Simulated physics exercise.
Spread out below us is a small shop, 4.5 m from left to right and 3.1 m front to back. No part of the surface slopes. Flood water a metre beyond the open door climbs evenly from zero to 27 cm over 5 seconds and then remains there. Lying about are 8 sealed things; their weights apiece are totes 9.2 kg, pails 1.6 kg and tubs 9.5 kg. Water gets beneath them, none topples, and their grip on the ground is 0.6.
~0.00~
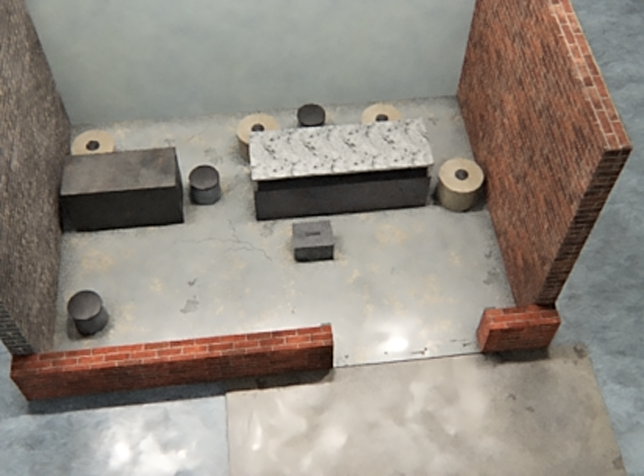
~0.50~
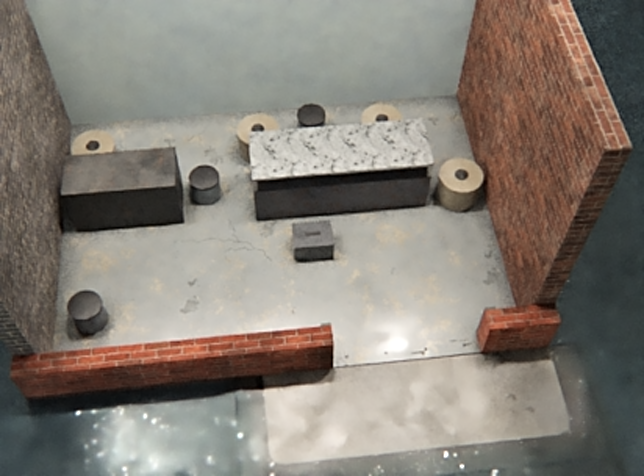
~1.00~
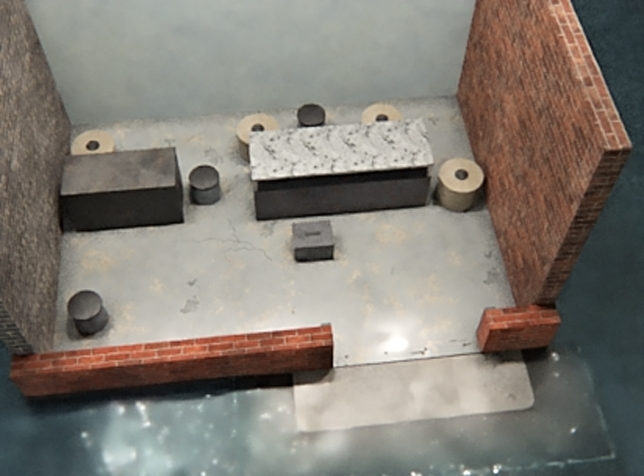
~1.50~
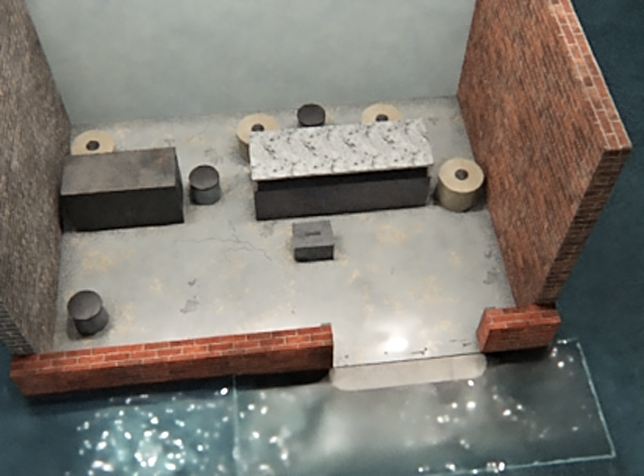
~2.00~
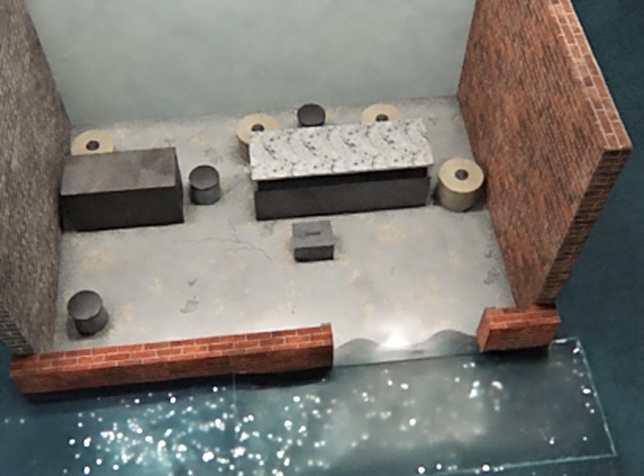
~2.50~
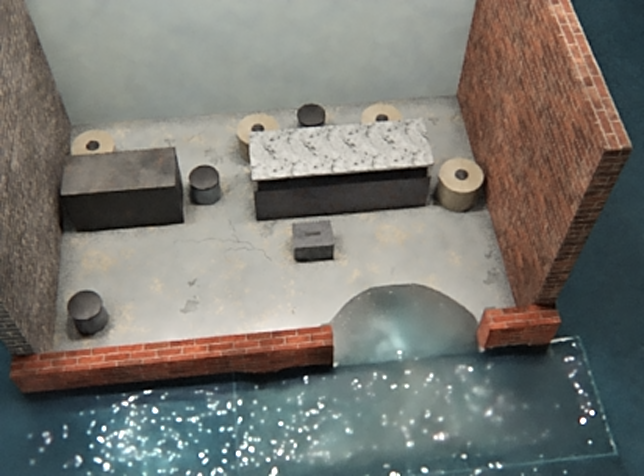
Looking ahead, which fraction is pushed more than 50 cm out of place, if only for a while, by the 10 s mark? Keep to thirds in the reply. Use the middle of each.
My answer: Two thirds or more.
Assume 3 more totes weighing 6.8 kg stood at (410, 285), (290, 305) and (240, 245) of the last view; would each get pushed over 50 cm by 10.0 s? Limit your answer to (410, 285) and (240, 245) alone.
Note: Item 1 exceeds the limit; item 2 exceeds the limit.
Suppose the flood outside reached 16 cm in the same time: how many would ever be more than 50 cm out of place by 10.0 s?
You'd get 2 in that case.
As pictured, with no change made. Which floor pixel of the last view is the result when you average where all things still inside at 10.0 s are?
I'd put it around (200, 208).
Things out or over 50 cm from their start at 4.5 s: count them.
Tally: 0.
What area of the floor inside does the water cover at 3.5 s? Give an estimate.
I'd estimate close to 2.5 m2.
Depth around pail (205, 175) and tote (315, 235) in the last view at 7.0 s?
I'd put it at 2 cm and 9 cm respectively.
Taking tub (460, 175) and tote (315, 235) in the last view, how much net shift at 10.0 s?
First 400 cm, then 200 cm.
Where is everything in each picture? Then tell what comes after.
A tote at (313, 234) rests on the ground; a pail at (311, 114) rests on the ground; 0.0 m2 under water; 0 of 8 have shifted, in the first frame.
A tote at (313, 234), on the bottom; a pail at (311, 114), on the bottom; water covers 0.0 m2; 0 of 8 have shifted, in the second frame.
A tote at (313, 234) rests on the ground; a pail at (311, 114) rests on the ground; 0.0 m2 under water; 0 of 8 have shifted, in the third frame.
A tote at (313, 234) rests on the ground; a pail at (311, 114) rests on the ground; water covers 0.0 m2; 0 of 8 have shifted, in the fourth frame.
A tote at (313, 234), on the bottom; a pail at (311, 114) rests on the ground; water covers 0.0 m2; 0 of 8 have shifted, in the fifth frame.
A tote at (313, 234) rests on the ground; a pail at (311, 114) rests on the ground; 0.7 m2 under water; 0 of 8 have shifted, in the sixth frame.
After 3.5 s 0 of 8 are over 50 cm from their spots; 0 afloat.
After 4.5 s 0 of 8 are over 50 cm from their spots; 0 afloat.
After 7.0 s 2 of 8 are over 50 cm from their spots; 2 afloat.
After 10.0 s 6 of 8 are over 50 cm from their spots, and 6 have been at some point; 8 afloat.
